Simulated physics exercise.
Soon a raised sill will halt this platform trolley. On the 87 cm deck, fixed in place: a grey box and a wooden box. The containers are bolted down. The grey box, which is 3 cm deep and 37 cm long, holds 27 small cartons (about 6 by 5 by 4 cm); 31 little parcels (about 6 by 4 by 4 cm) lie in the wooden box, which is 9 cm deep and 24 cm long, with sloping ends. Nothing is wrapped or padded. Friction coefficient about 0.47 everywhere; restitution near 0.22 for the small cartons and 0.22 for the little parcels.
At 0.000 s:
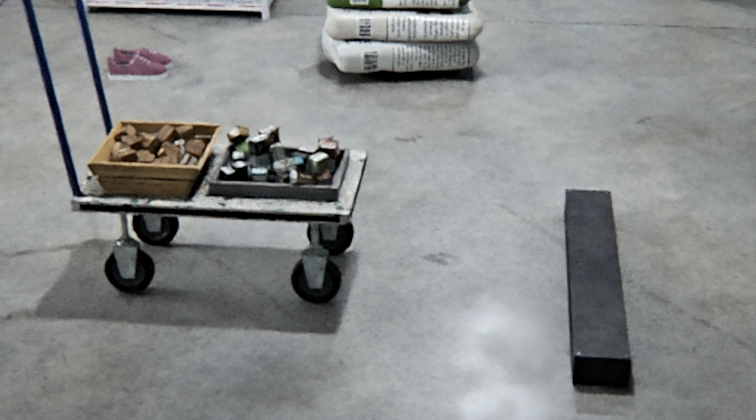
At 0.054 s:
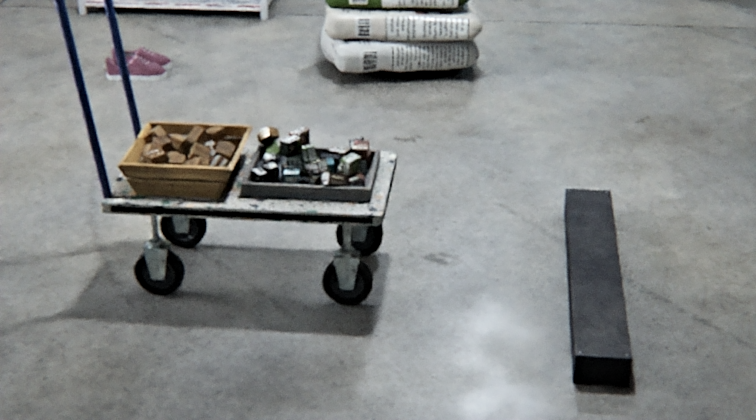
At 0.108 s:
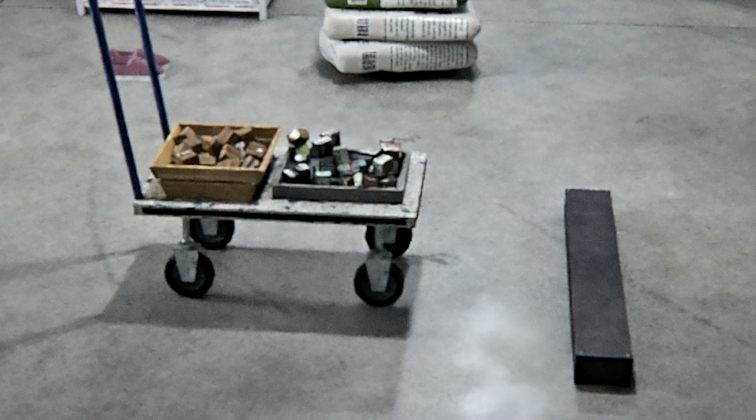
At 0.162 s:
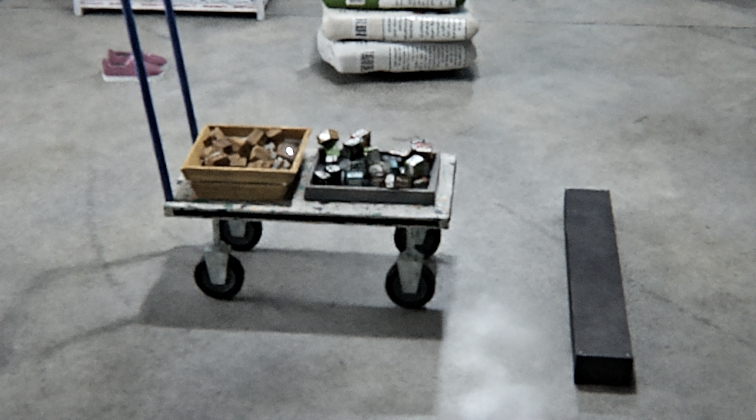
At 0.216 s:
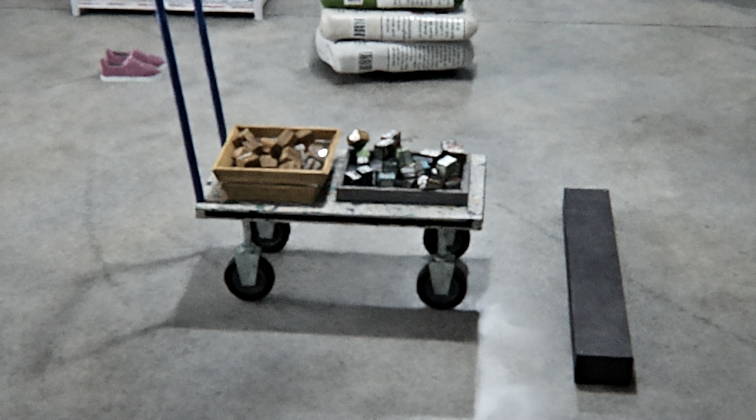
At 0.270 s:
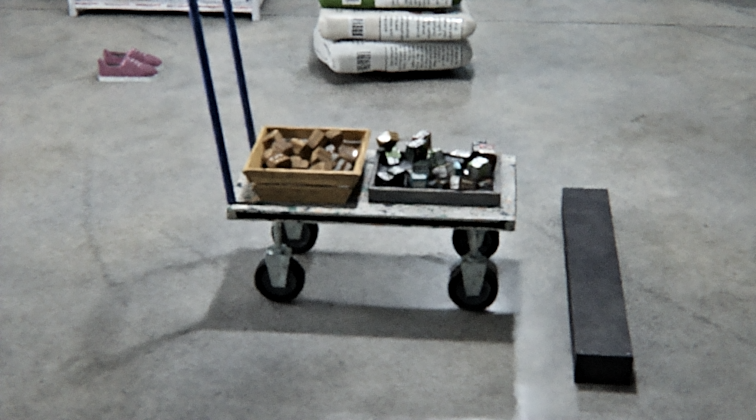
The video shows a flat cart with blue handle posts carrying a wooden box and a grey box, both filled with small blocky items, rolling steadily rightward across a concrete floor toward a dark beam, with stacked sacks behind.
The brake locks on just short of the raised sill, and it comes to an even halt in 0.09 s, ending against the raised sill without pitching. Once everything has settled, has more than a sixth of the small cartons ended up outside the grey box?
Yes.
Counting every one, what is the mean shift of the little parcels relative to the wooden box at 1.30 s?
About 4 cm to the right.
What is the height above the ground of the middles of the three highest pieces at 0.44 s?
Mean height: Some 48 cm.
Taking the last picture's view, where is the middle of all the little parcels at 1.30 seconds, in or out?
Their middle is around (388, 170).
After 0.34 s, it begins to slow.
After 0.44 s, 2 of 27 out of the grey box and 0 of 31 out of the wooden box.
After 0.56 s, 6 of 27 out of the grey box and 0 of 31 out of the wooden box.
After 0.79 s, 9 of 27 out of the grey box and 1 of 31 out of the wooden box.
Outcome (at 1.30 s), 9 of 27 out of the grey box and 1 of 31 out of the wooden box. Asked share, 9 of 27, 33 per cent.
